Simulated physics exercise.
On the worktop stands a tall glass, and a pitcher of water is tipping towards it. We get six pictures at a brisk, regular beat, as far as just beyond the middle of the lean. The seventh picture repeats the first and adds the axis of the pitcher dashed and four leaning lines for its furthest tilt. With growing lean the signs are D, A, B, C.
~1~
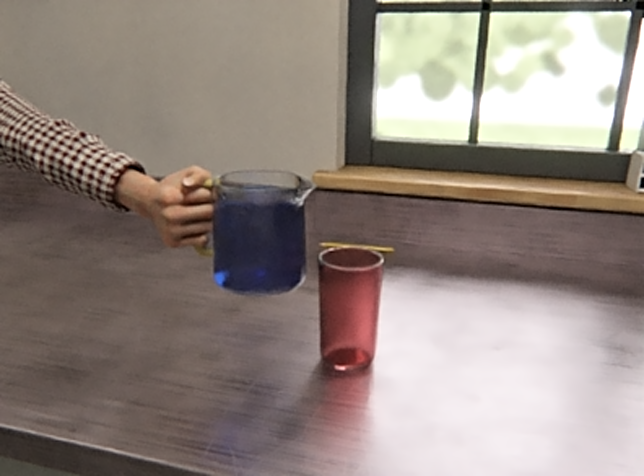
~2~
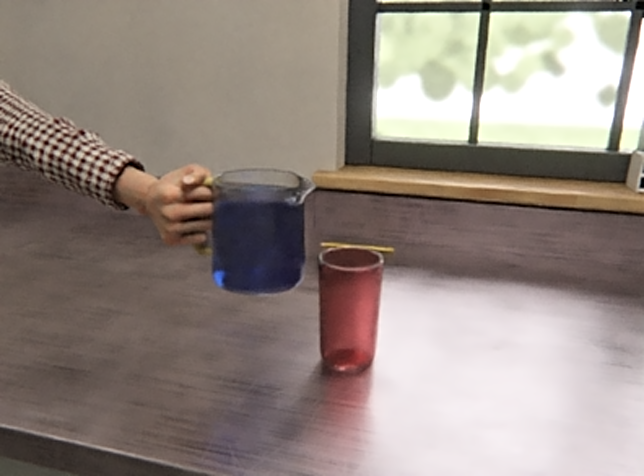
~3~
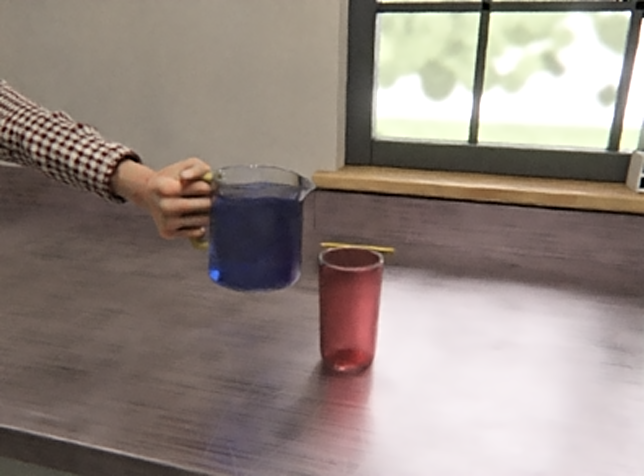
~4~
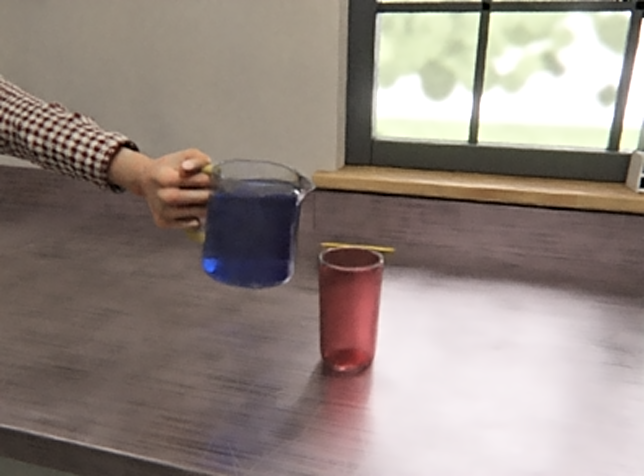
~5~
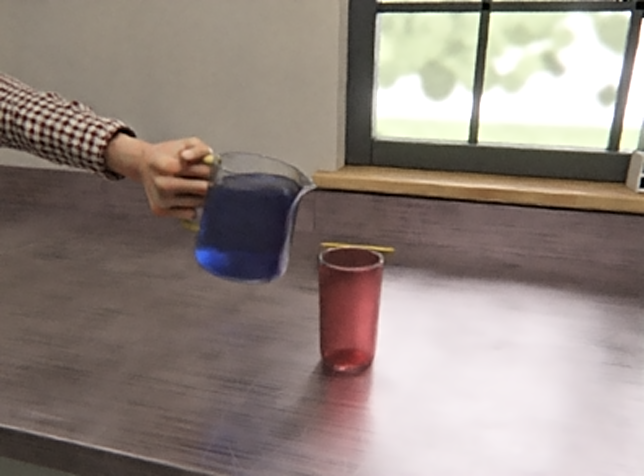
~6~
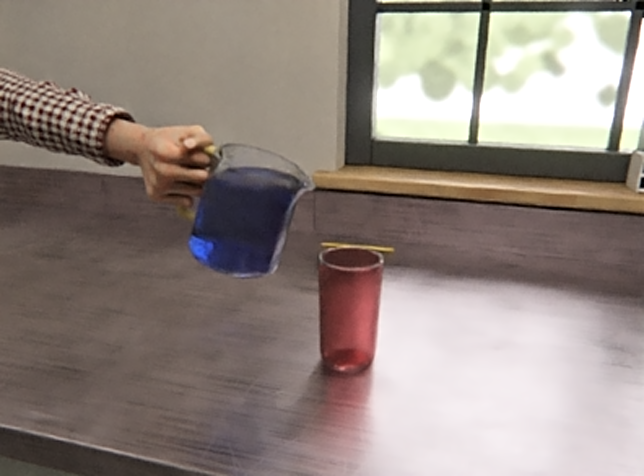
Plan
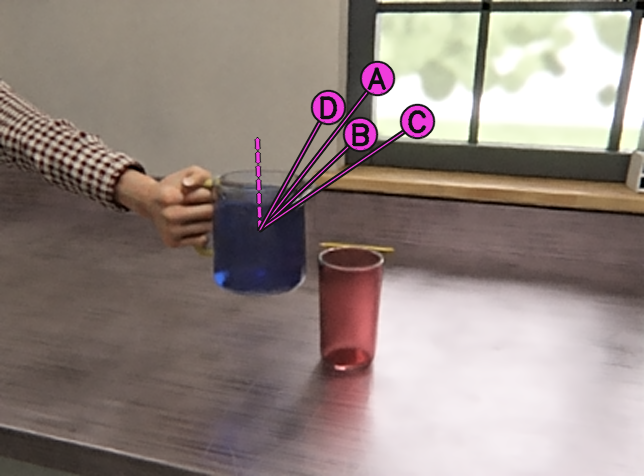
On the worktop, a hand gradually tilts a pitcher of blue water towards a tall red glass.
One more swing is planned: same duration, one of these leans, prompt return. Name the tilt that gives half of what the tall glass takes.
The answer is mark C.
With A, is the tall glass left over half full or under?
Under half.
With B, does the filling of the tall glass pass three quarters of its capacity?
No.
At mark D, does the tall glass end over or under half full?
Under.
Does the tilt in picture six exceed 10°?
Yes, it does.
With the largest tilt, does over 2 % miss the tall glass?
No.
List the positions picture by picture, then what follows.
Upright, lip at (314, 187); rim of the tall glass round (351, 257); nothing has left yet.
Upright, lip at (314, 187); nothing has left yet.
Tipped about 4°, lip at (314, 187); nothing has left yet.
Tipped about 8°, lip at (313, 187); nothing has left yet.
Tipped about 13°, lip at (313, 186); nothing has left yet.
Tipped about 18°, lip at (313, 186); nothing has left yet.
On the marked copy, A at (367, 91); B at (348, 146); C at (403, 132); D at (319, 122).
For mark A, the tall glass ends with about 20 % of what it can hold.
For mark B, the tall glass ends with about 34 % of what it can hold.
For mark C, the tall glass ends with about 50 % of what it can hold.
For mark D, the tall glass ends with about 10 % of what it can hold.
